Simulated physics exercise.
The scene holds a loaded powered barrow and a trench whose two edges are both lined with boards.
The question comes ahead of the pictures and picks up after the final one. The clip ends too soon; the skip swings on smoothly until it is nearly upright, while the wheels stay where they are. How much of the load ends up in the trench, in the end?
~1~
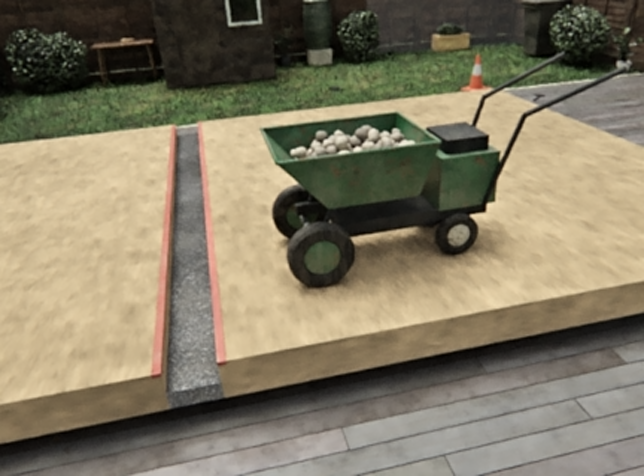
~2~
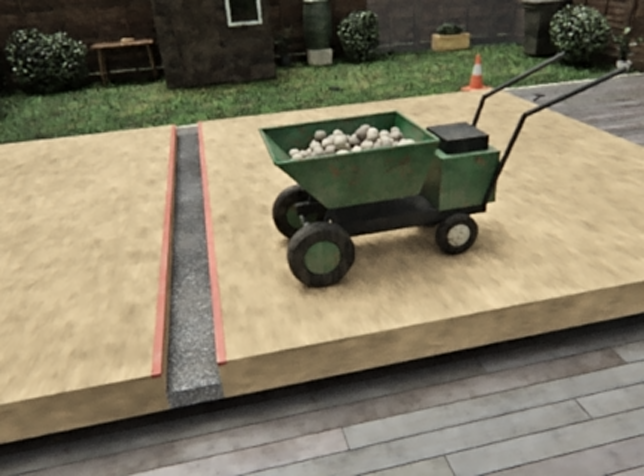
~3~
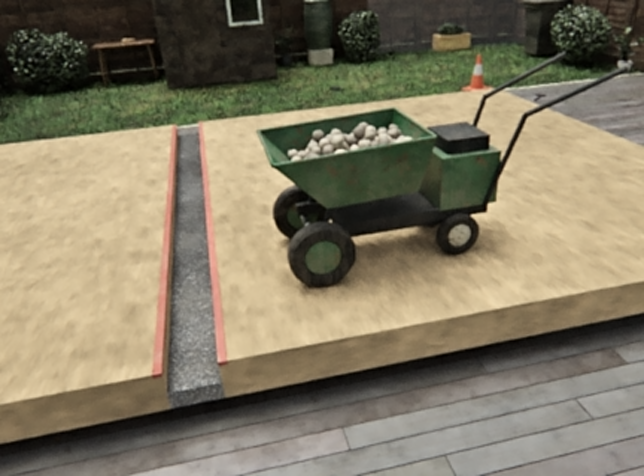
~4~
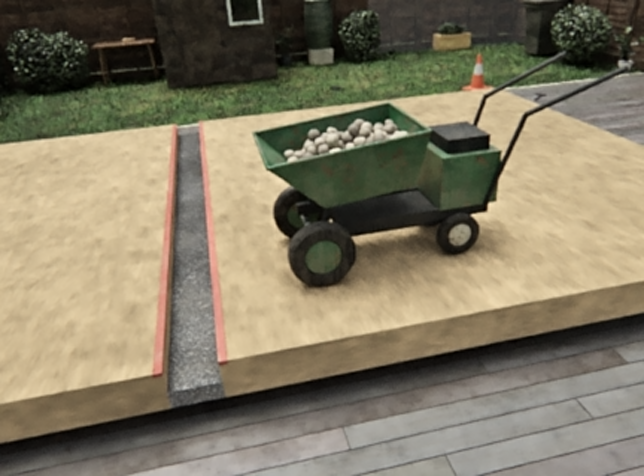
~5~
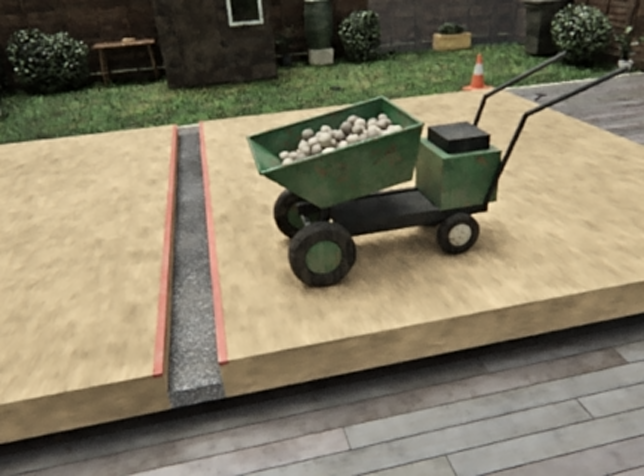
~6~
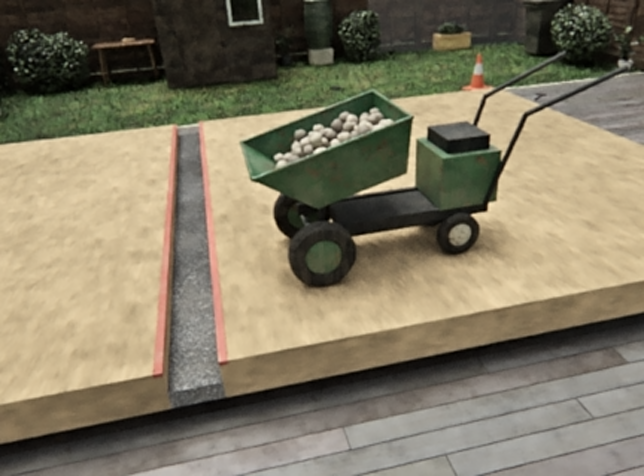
The majority.
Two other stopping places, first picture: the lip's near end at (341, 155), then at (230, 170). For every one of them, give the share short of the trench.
Position 1 near 50 %, position 2 near 0 %.
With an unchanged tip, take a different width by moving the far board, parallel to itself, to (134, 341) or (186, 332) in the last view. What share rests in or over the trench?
The first case gives close to 90 per cent and the second close to 40 per cent.
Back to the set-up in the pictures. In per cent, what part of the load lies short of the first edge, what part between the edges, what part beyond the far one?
Shares in per cent - short: 5, between: 65, beyond: 20.
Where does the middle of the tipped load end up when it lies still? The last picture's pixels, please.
(186, 281).
Just after the last frame, skip tipped steeply; every one in the skip.
A moment on, skip tipped right over; the larger part in the skip; roughly a quarter in or heaped over the trench; just a few beyond it; about a tenth falling.
Further on, skip tipped right over; roughly a quarter in the skip; just a few short of the trench; roughly two thirds in or heaped over the trench; roughly a quarter beyond it.
When it is over, skip tipped right over; about a tenth in the skip; just a few short of the trench; roughly two thirds in or heaped over the trench; roughly a quarter beyond it.
